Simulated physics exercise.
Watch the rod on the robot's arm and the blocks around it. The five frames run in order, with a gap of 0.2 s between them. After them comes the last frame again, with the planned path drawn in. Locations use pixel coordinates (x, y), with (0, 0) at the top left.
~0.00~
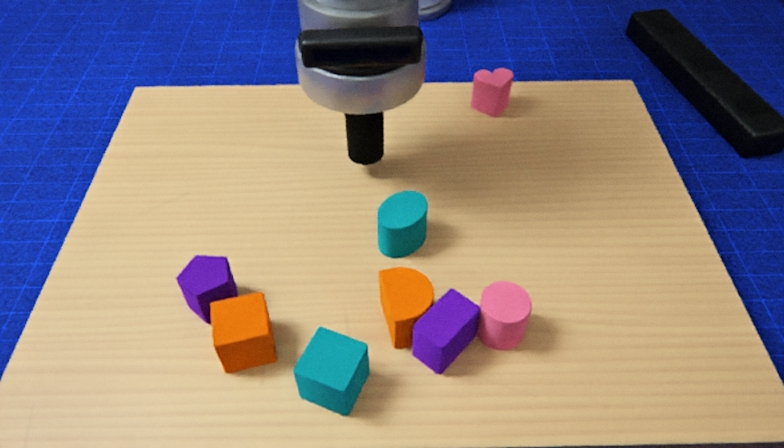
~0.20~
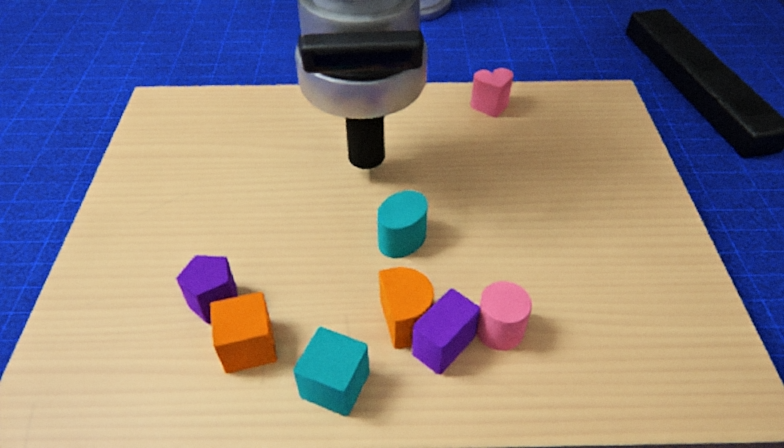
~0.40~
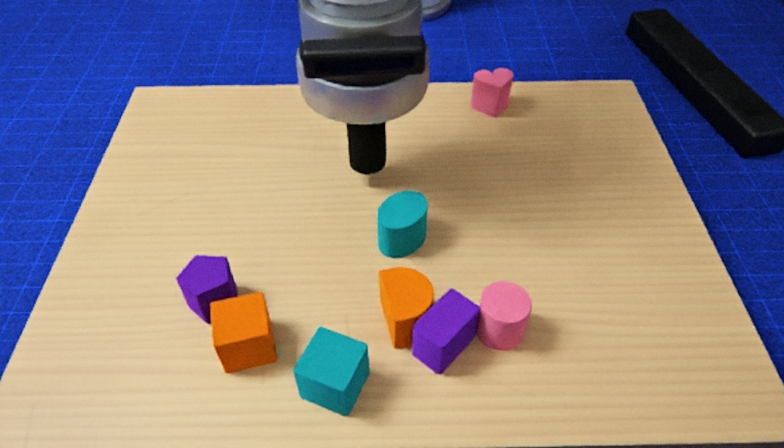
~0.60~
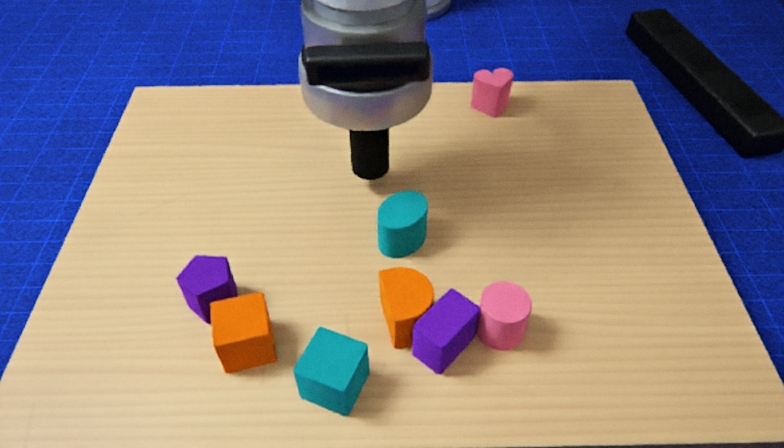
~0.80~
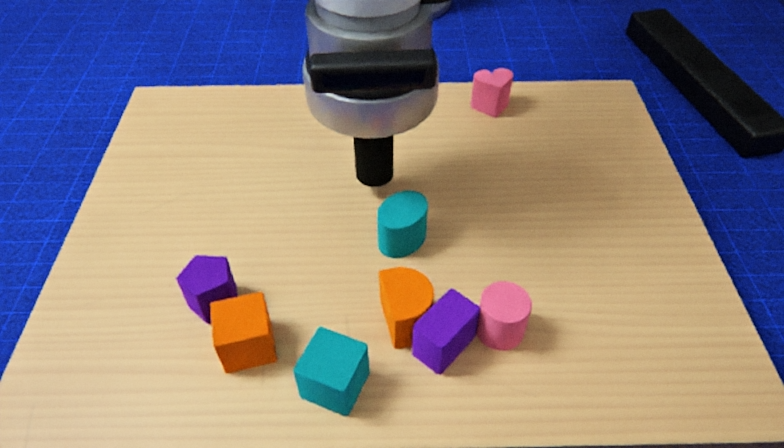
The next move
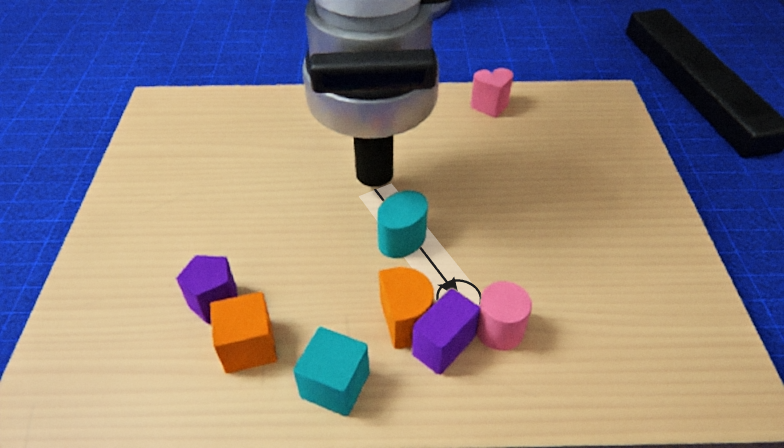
The robot arm moves its black rod slightly closer to the still turquoise oval block.
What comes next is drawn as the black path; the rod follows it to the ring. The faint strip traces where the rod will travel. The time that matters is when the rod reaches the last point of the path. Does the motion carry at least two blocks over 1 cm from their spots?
I'd say yes.
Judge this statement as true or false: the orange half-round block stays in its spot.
My answer: False.
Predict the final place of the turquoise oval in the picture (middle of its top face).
Somewhere near (417, 281).
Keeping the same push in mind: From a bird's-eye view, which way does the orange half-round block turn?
It turns counter-clockwise.
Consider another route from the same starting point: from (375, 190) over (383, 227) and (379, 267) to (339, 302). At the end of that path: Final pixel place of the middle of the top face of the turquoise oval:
The top centre is at (425, 248).
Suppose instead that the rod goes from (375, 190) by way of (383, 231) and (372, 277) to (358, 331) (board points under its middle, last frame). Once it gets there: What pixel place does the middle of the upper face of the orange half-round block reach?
The centre of its top will be at (408, 324).
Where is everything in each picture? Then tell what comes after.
In the first frame, rod tip at (366, 153); block tops, turquoise oval at (403, 209); orange half-round block at (407, 291); purple rectangular block at (447, 316).
In the second frame, rod at (367, 157); blocks unchanged.
In the third frame, rod at (368, 162); blocks unchanged.
In the fourth frame, rod at (370, 168); blocks unchanged.
In the fifth frame, rod at (375, 174); turquoise oval at (403, 209); orange half-round block at (407, 291); purple rectangular block at (447, 316).
Path on the board, in a line from (375, 190) to (459, 298).
On the path given first. One third of the way, rod at (401, 207); turquoise oval at (409, 223), turned 10° clockwise.
Two thirds of the way, rod at (430, 244); turquoise oval at (415, 261), turned 75° clockwise; orange half-round block at (398, 301), turned 15° anticlockwise.
At the end, rod at (461, 283); turquoise oval at (417, 281), turned 125° clockwise; orange half-round block at (383, 317), turned 25° anticlockwise; purple rectangular block in place.
